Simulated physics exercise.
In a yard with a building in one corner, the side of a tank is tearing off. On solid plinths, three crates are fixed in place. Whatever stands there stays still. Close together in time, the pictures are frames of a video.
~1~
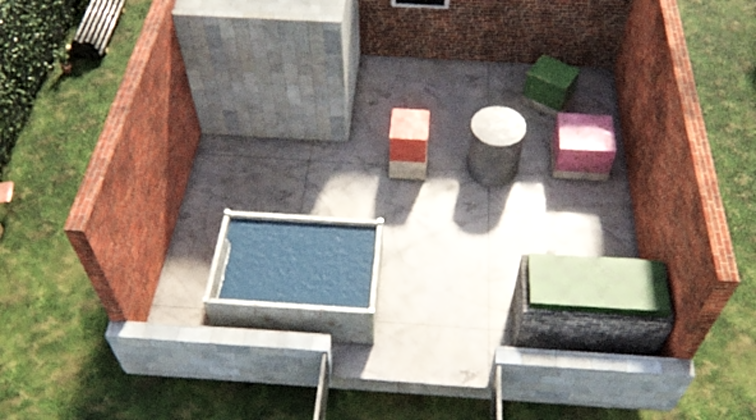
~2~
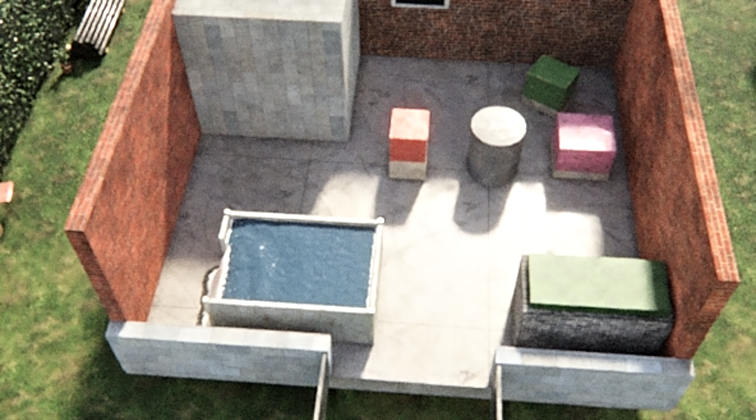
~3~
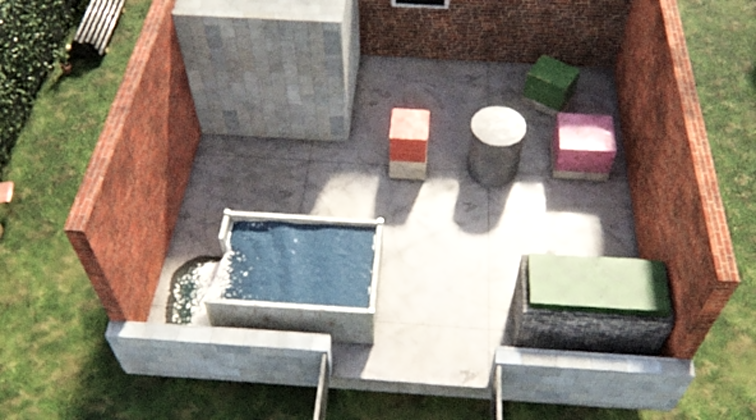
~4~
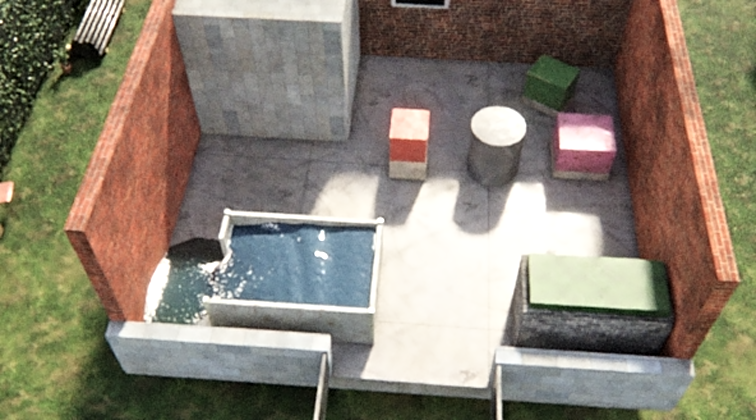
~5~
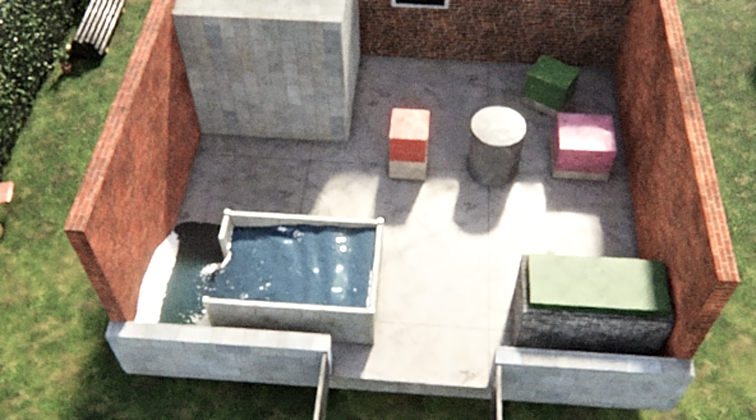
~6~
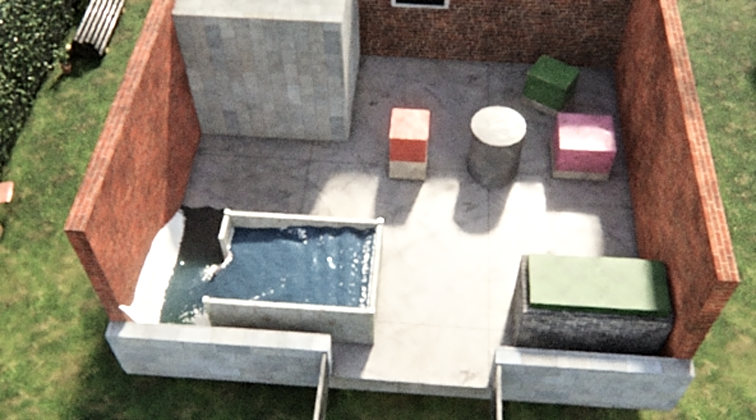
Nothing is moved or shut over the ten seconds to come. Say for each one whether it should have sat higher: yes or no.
Green crate - no; pink crate - no; red crate - no.
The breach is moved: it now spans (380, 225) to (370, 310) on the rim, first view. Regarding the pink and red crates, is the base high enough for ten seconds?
The pink one is reached; the red one is untouched.
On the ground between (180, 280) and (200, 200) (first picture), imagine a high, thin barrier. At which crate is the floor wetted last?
That would be the pink crate.
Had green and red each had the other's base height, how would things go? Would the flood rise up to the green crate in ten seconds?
Note: Green crate is left dry.
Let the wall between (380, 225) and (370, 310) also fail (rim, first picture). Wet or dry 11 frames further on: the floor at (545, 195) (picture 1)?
Pretty sure it's in a puddle at that location.
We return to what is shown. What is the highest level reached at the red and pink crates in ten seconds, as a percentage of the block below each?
The first reaches around 70 in a hundred, the second around 70.
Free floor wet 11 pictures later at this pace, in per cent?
I reckon around 25 %.
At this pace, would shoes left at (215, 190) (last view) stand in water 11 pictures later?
Answer: Flooding.
A moment on, water covers 15 % of the floor; the green crate not reached, the pink crate not reached, the red crate not reached.
Next, water covers 25 % of the floor; the green crate not reached, the pink crate not reached, the red crate not reached.
Then, water covers 40 % of the floor; the green crate not reached, the pink crate not reached, the red crate water round its plinth.
Later, water covers 80 % of the floor; the green crate water round its plinth, the pink crate water round its plinth, the red crate water round its plinth.
In the end, water covers 95 % of the floor; the green crate stayed above the water, the pink crate stayed above the water, the red crate stayed above the water.
